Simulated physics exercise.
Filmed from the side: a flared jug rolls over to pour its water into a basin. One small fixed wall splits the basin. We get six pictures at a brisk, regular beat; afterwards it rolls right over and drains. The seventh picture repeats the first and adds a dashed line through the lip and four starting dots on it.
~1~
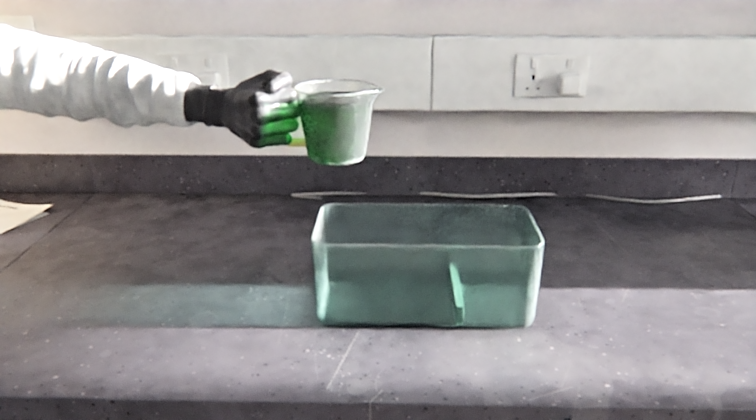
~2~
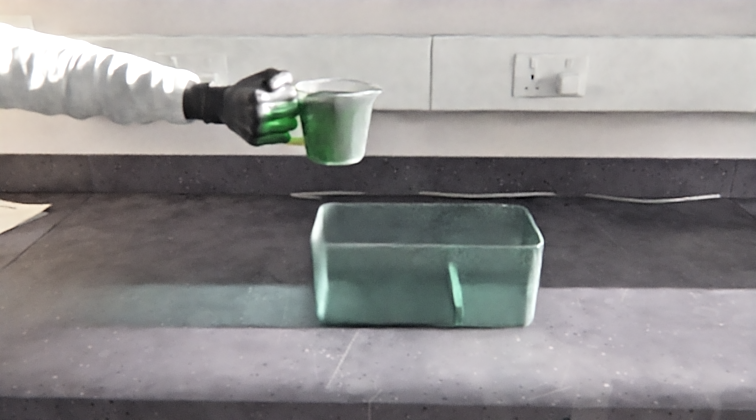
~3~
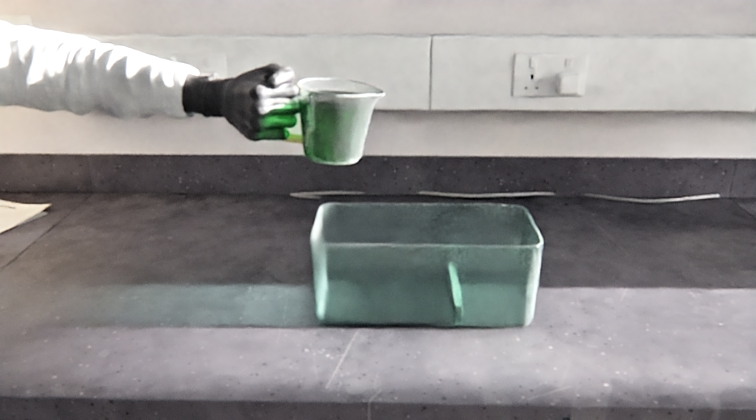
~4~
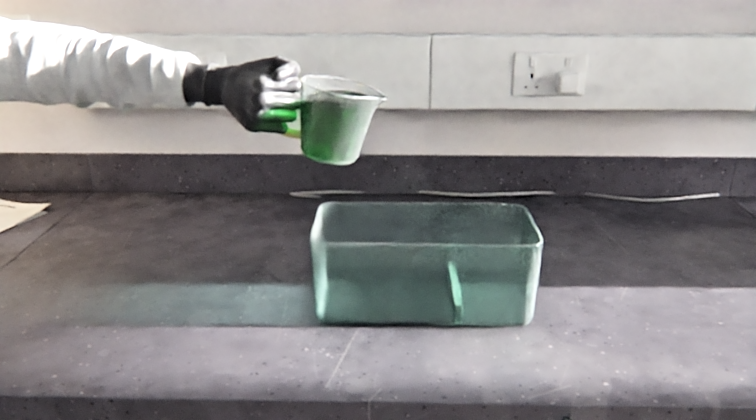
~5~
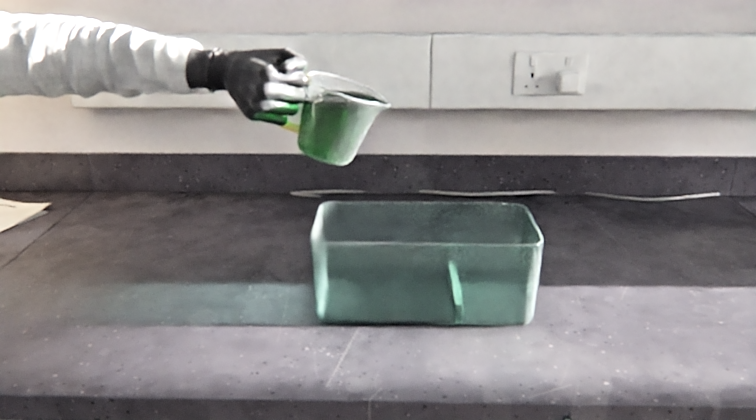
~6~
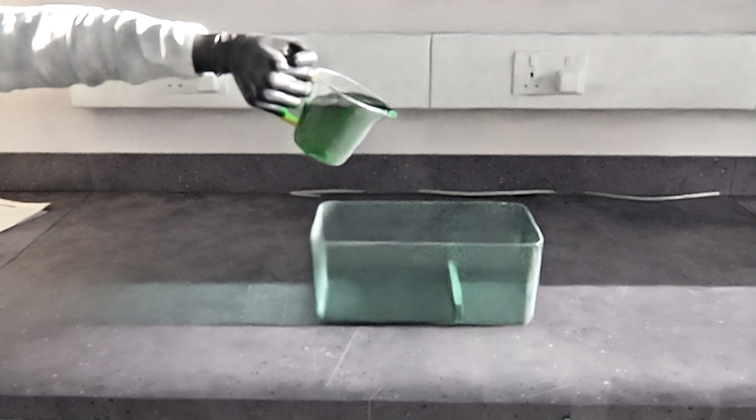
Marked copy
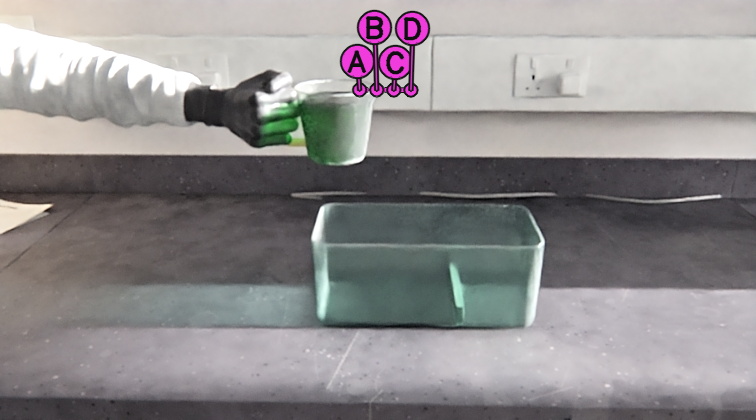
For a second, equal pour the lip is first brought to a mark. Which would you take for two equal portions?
Spot D.
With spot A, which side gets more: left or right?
More ends on the left.
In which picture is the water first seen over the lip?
Picture 6.
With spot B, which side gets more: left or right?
The left side.
In magenta, A at (359, 89); B at (376, 89); C at (393, 90); D at (410, 90).
If A is chosen, about 87 % ends left of the wall and 12 % right of it.
If B is chosen, about 87 % ends left of the wall and 10 % right of it; 3 % is lost outside.
If C is chosen, about 81 % ends left of the wall and 16 % right of it; 3 % is lost outside.
If D is chosen, about 44 % ends left of the wall and 55 % right of it.
